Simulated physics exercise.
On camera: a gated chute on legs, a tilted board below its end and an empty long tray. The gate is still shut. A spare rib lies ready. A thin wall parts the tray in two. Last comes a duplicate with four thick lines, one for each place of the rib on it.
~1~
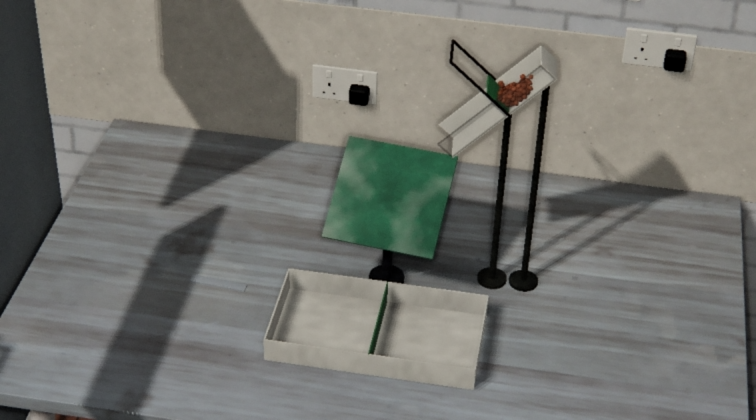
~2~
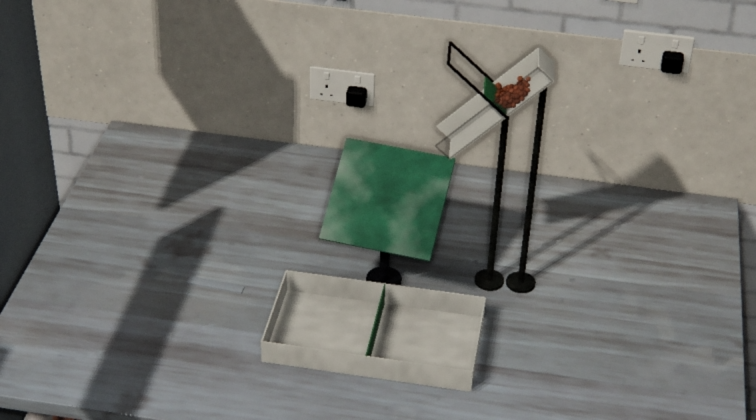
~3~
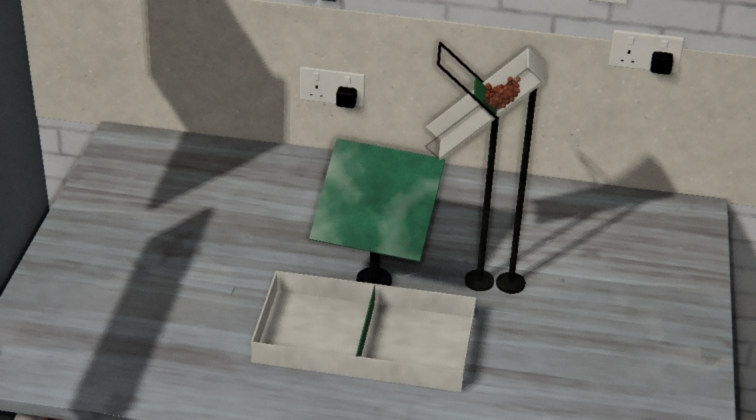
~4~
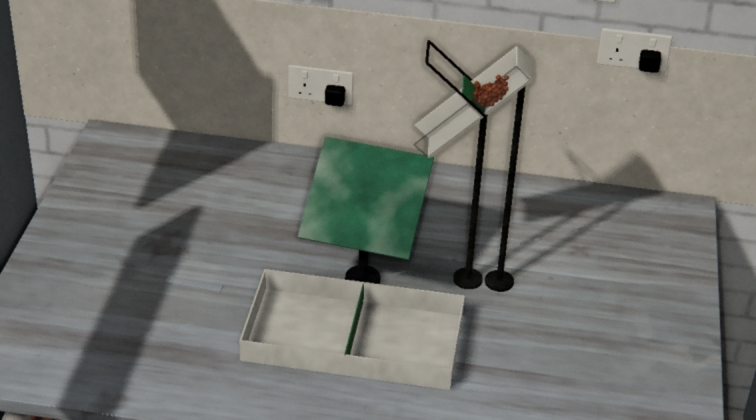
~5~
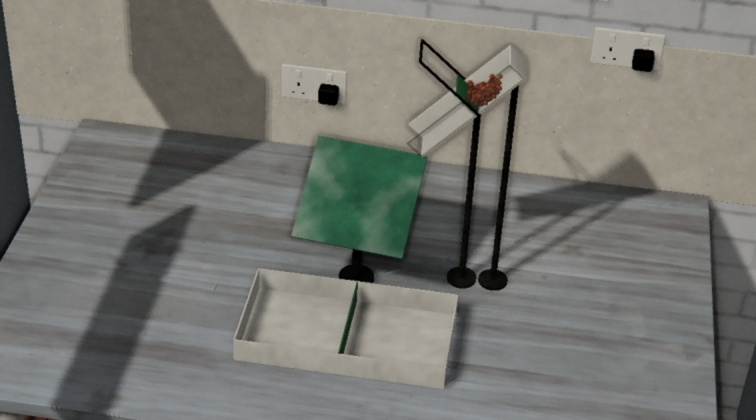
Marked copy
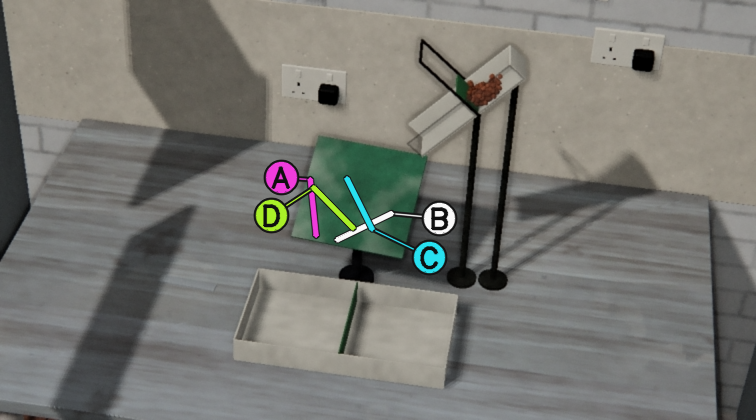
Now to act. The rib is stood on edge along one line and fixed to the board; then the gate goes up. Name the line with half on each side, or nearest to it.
Take D.
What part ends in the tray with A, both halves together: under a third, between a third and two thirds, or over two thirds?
It is over two thirds.
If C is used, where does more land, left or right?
The right half.
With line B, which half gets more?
Left.
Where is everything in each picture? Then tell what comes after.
In the first picture, load behind the gate (517, 90), clay pellets; lip of the chute (453, 148), sloping fairly steeply.
In the second picture, middle of the board (387, 198), tilted fairly steeply; middle of its low edge (374, 249); of its high edge (401, 148).
In the third picture, front corners of the tray (252, 342) and (462, 372); front end of its middle wall (356, 357); gate still shut (478, 89).
In the fourth picture, middle of the load (493, 90); lip (429, 148).
In the fifth picture, middle of the load (486, 89); lip (422, 147).
On the marked copy, line A from (310, 179) to (316, 235); line B from (391, 213) to (337, 239); line C from (347, 178) to (372, 228); line D from (313, 187) to (353, 227).
If A is chosen, of what is caught, the larger part in the left half, about a tenth in the right.
If B is chosen, of what is caught, almost all in the left half, about a tenth in the right.
If C is chosen, of what is caught, about a tenth in the left half, almost all in the right.
If D is chosen, of what is caught, roughly half in the left half, roughly half in the right.
